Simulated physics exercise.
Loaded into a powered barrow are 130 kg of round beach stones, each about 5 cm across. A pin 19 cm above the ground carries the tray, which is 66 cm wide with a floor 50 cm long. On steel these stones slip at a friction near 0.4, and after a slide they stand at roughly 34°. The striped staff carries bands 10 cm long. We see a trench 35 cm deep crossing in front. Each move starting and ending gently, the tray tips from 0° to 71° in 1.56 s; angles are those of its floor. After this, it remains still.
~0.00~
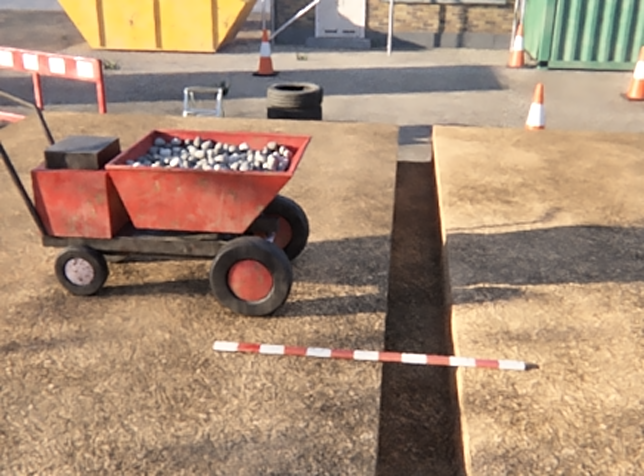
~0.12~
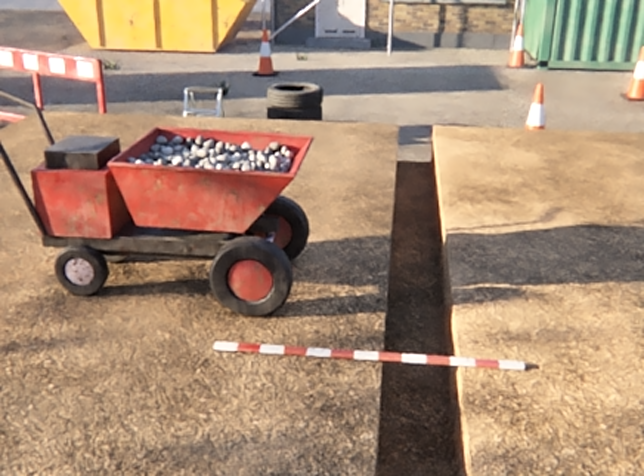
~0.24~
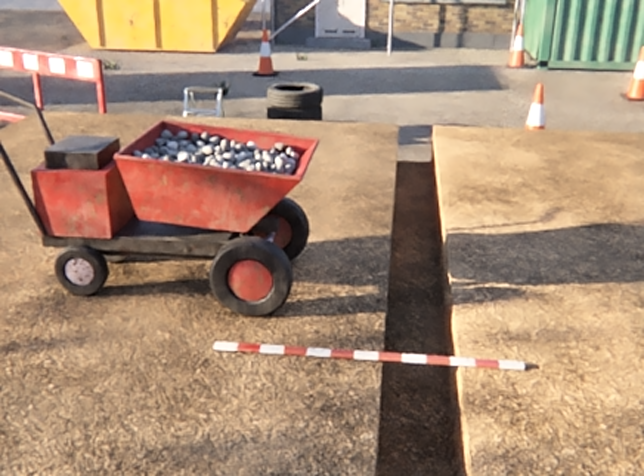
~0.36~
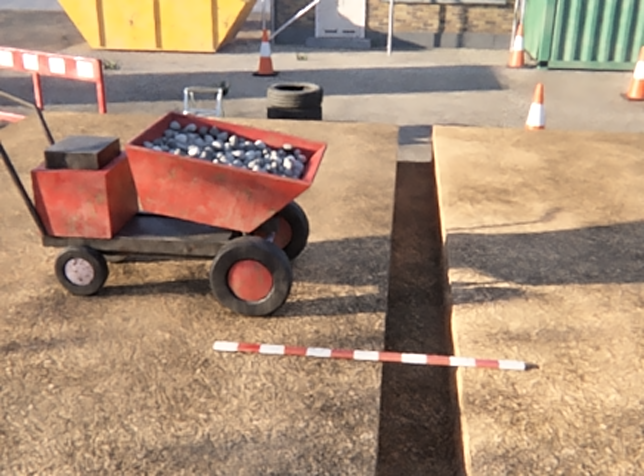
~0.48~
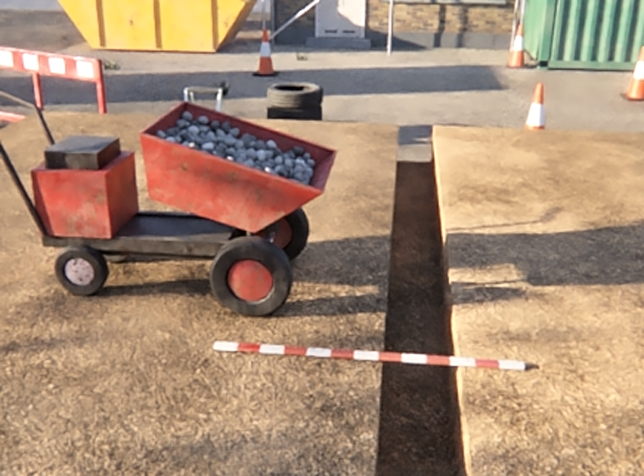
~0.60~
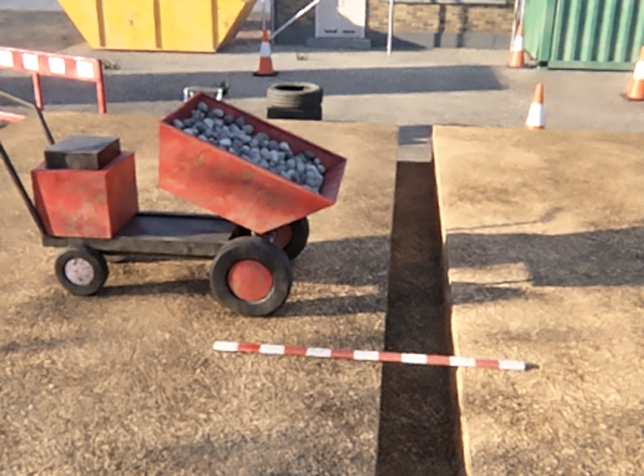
A red tray heaped with smooth grey stones tilts steadily on its black-wheeled barrow, its rear rising and its front lip dipping rightward as the stones ride along inside. The barrow stands at left on sunlit brown ground, with a red-and-white staff lying across a dark trench beside it. Seen from slightly above by a still camera, the yard holds orange cones, stacked tyres, and yellow and green containers behind.
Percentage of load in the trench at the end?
99 per cent.
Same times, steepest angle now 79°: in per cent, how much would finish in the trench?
Share in trench: Approx. 100%.
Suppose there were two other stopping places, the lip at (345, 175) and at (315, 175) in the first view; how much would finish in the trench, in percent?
From the first spot near 50, from the second near 90 per cent.
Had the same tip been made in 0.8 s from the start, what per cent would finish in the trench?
Estimate: About 95 %.
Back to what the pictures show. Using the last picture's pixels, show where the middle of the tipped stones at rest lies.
Roughly at (418, 340).
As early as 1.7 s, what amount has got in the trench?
By that moment, roughly 55 per cent of the load.
After 1.2 s the floor is at 60°; 99 % in the tray, 1 % short of the trench; the foremost stones are at (382, 251).
After 1.7 s the floor is at 71°; 42 % in the tray, 1 % short of the trench, 56 % in the trench, 1 % past the trench; the foremost stones are at (467, 297).
After 2.0 s the floor is at 71°; 14 % in the tray, 1 % short of the trench, 84 % in the trench, 1 % past the trench; the foremost stones are at (495, 304).
After 4.0 s the floor is at 71°; 0 % in the tray, 99 % in the trench, 1 % past the trench; the foremost stones are at (501, 306).
